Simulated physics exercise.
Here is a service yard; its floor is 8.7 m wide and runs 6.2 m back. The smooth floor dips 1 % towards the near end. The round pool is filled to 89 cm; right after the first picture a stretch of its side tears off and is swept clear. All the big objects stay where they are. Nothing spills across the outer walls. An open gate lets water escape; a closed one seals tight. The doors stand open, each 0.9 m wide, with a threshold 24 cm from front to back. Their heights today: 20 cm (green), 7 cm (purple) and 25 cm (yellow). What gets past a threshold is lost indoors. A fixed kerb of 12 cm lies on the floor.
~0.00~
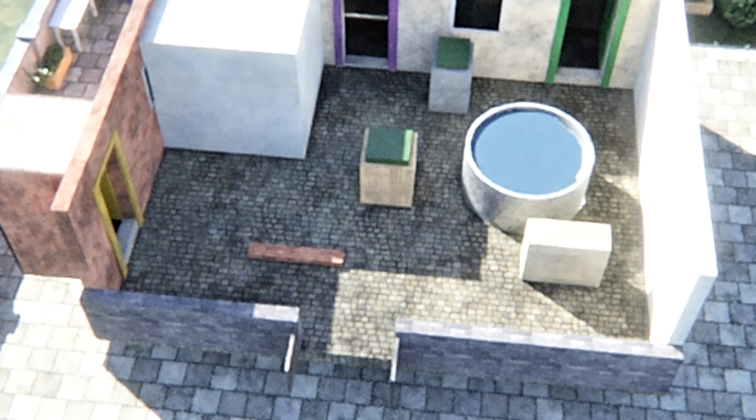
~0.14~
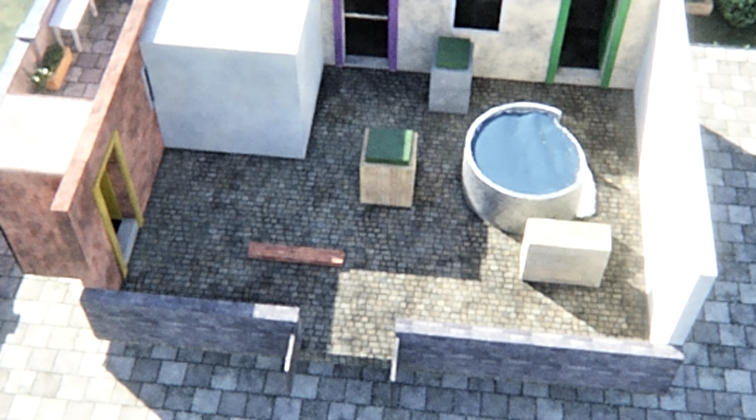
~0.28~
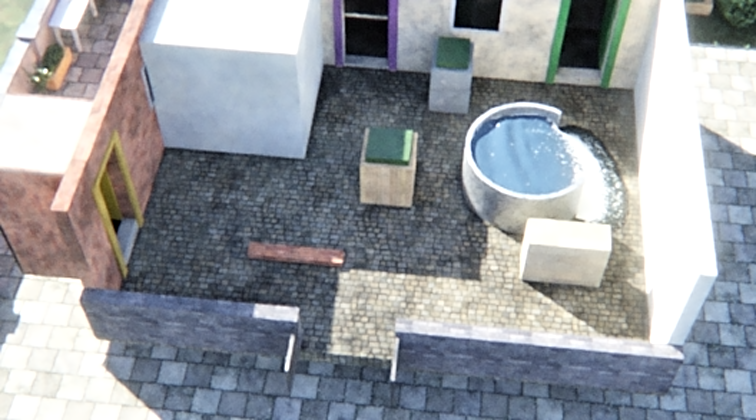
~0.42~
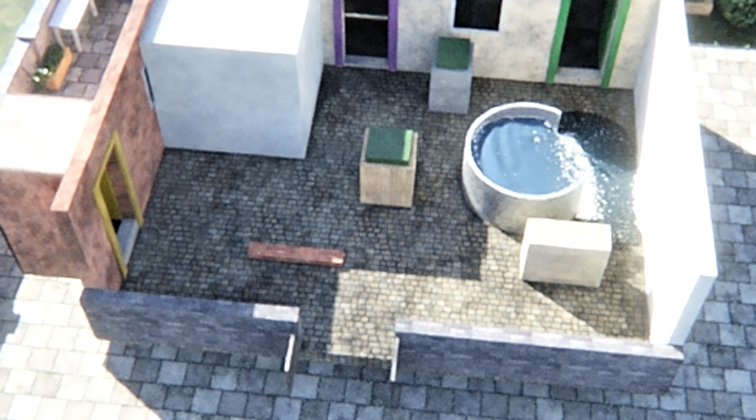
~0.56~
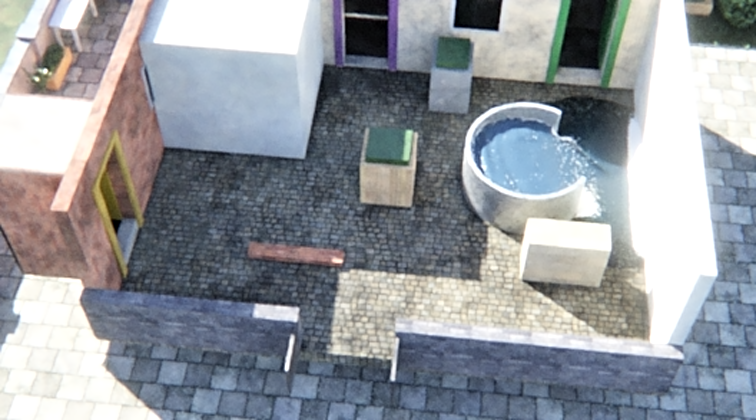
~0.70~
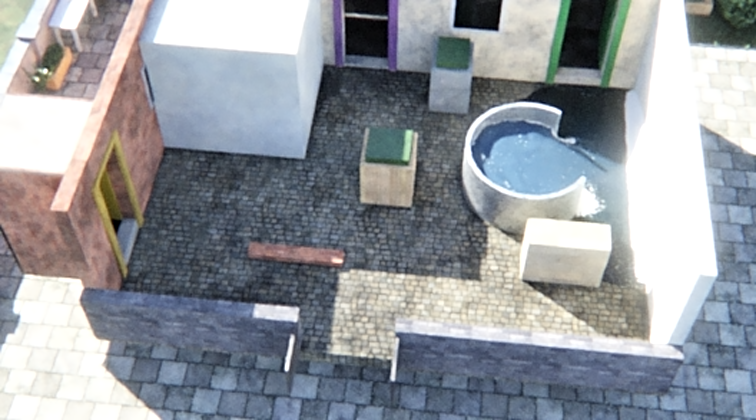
To begin with, a round pool of still blue water stands in a cobbled yard with purple, green and yellow doorways. A stretch of its right side opens, and water pours through the gap, spreading across the floor to the right and back towards the green doorway, while the yellow doorway stays dry.
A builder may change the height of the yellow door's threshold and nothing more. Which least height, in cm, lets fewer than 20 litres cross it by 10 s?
Some 7 cm above the ground.
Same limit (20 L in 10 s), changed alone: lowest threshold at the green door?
About 32 cm at green.
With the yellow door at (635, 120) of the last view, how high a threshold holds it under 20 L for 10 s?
Roughly 32 cm.
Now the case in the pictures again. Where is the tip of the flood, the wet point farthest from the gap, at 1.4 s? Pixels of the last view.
Around (650, 371).
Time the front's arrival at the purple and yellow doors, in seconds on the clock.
Purple 2.6 s, yellow 6.0 s.
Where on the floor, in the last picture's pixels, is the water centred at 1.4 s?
Near (572, 177).
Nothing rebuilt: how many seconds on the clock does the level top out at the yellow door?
Around 7.5 s.
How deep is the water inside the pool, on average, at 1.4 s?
About 43 cm.
After 1.4 s water covers 20 % of the floor, deepest (66 cm) near (631, 91); it has not reached the yellow door.
After 3.0 s water covers 45 % of the floor, deepest (40 cm) near (474, 78); it has not reached the yellow door.
After 10.0 s water covers 95 % of the floor, deepest (12 cm) near (220, 329); 9 cm at the yellow door, 0 litres in over its 25 cm threshold.
At the yellow door as built, the water arrived by 5.9 s and peaked near 13 cm at 7.4 s.
Run again over the same 10 s with other heights there, 27 litres in over 6.5 cm, 11 litres over 8.5 cm. The limit of 20 litres is kept from about 7 cm up.
